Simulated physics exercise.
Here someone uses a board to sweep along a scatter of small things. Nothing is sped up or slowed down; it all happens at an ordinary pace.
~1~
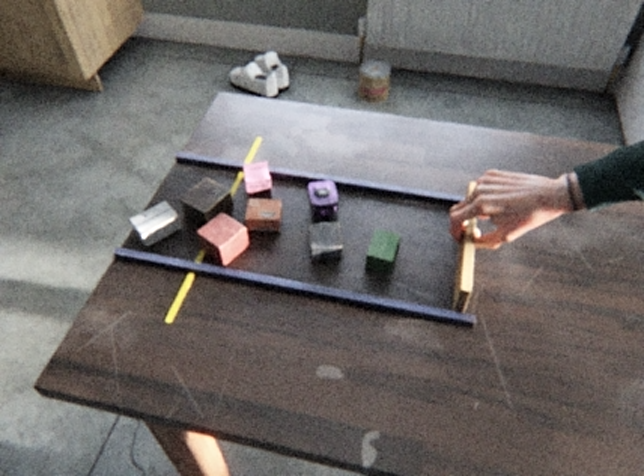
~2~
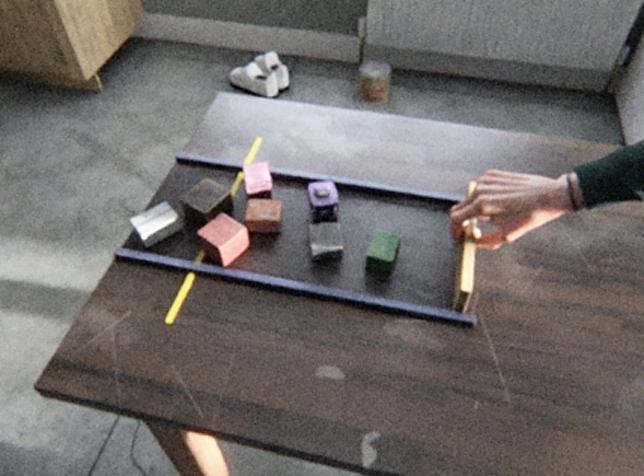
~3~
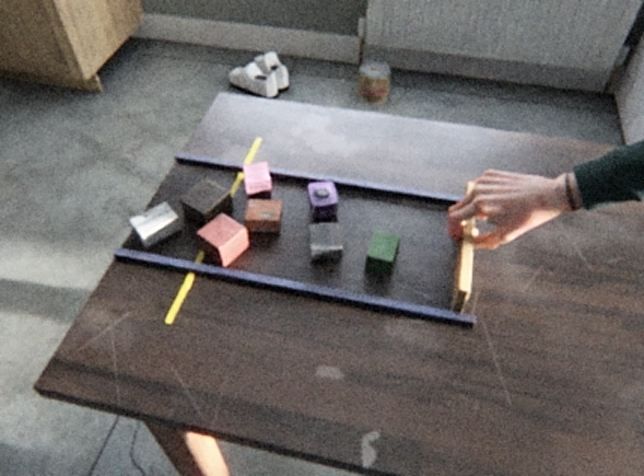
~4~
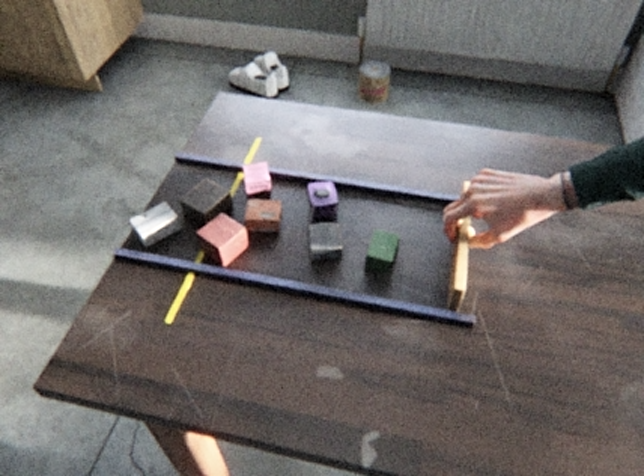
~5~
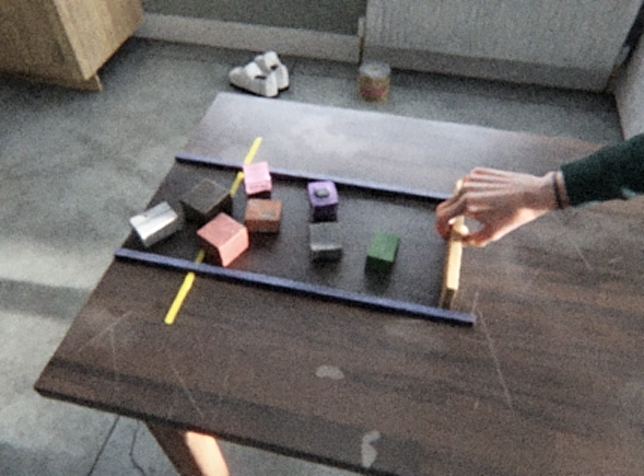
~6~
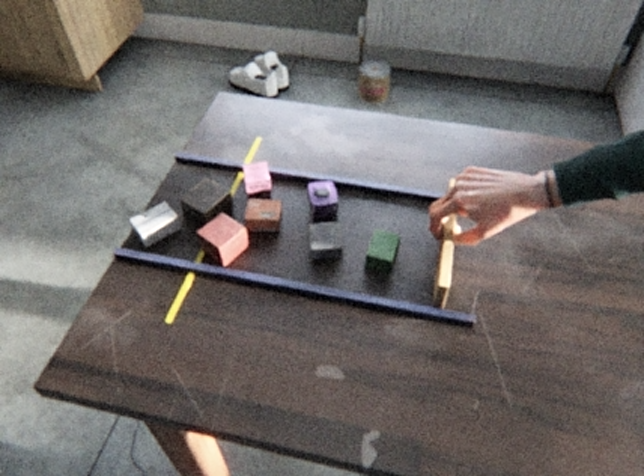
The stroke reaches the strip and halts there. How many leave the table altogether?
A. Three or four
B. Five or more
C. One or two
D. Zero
One or two (C).
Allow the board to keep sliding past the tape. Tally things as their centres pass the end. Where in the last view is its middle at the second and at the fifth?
About (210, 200), then (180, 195).
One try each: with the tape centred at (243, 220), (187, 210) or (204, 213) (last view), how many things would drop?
Result per try: 0; 3; 2.
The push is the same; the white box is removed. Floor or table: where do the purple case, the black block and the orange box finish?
Result: Purple case stays, black block comes off, orange box stays.
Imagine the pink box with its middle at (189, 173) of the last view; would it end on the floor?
Well, this time it stays in place.
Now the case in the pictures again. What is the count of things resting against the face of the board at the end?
At rest, 2 are in contact.
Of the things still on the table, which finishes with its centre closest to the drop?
That would be the white box, the foremost.
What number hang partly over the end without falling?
Number: 2.
Soon after, none off yet; white box at rest near (156, 224); black block at rest near (207, 203); red block at rest near (223, 239).
Then, none off yet; white box at rest near (155, 224); black block moved a little near (188, 197); red block moving near (220, 241).
At rest, the number that fall off is one or two; fallen, black block.
